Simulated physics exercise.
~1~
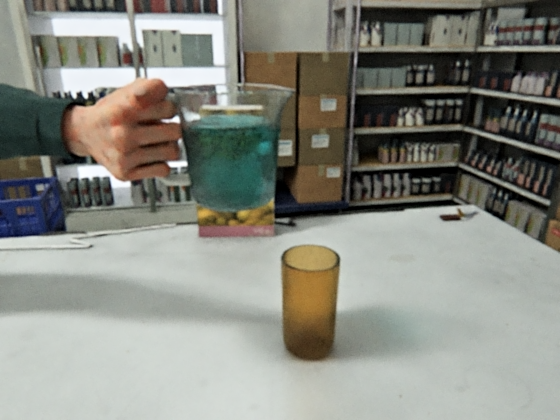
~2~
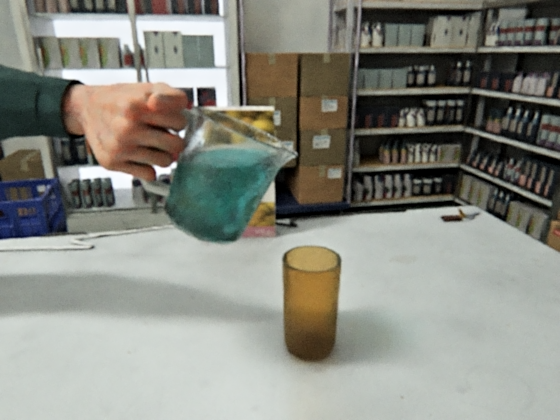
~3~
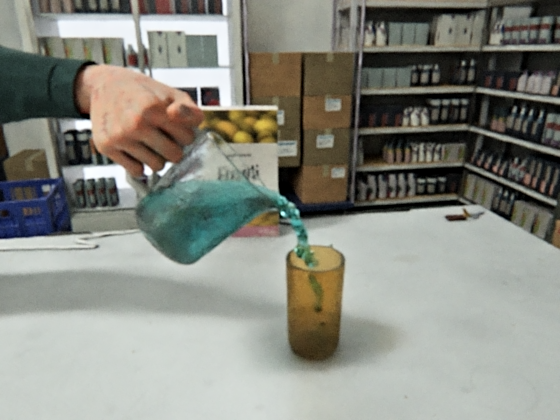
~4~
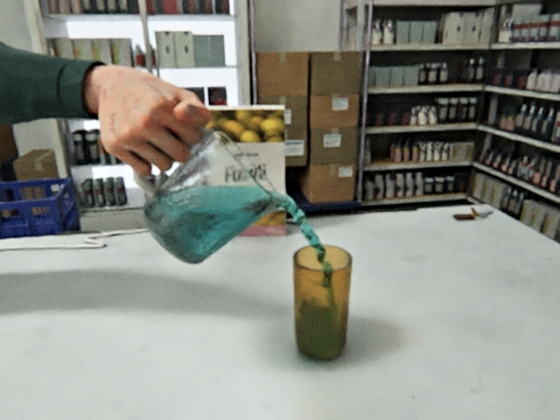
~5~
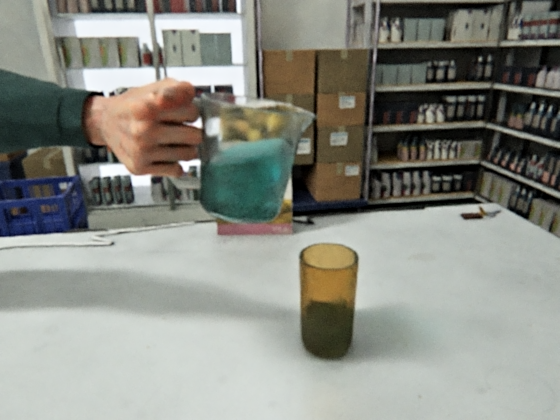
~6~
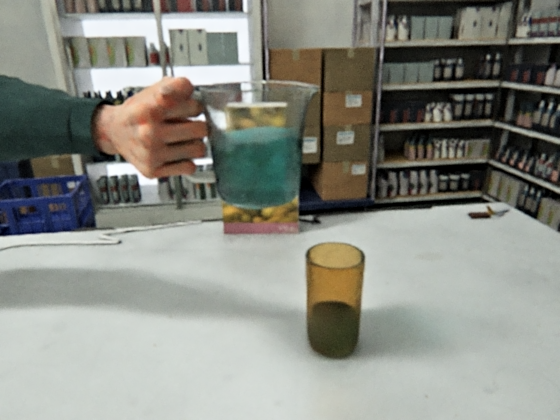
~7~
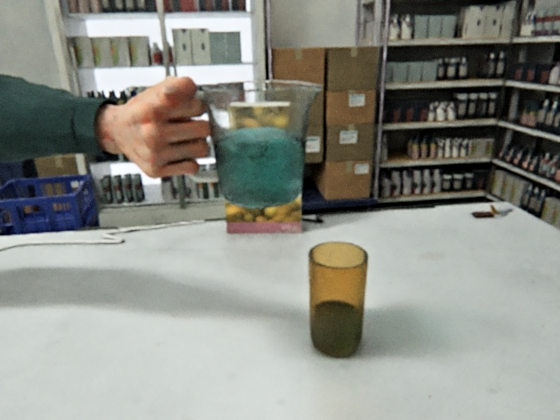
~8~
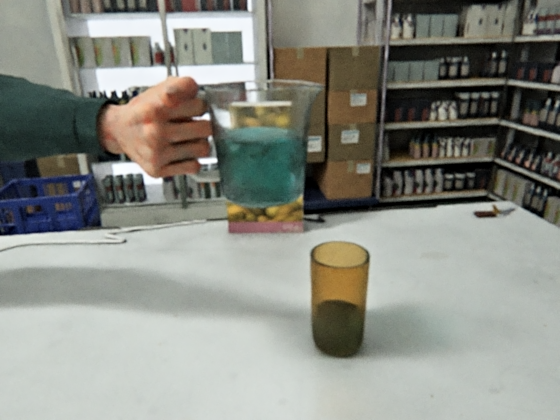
Hand tilting a glass pitcher of teal liquid rightwards, partly filling a slim amber glass, then righting the pitcher above the table.
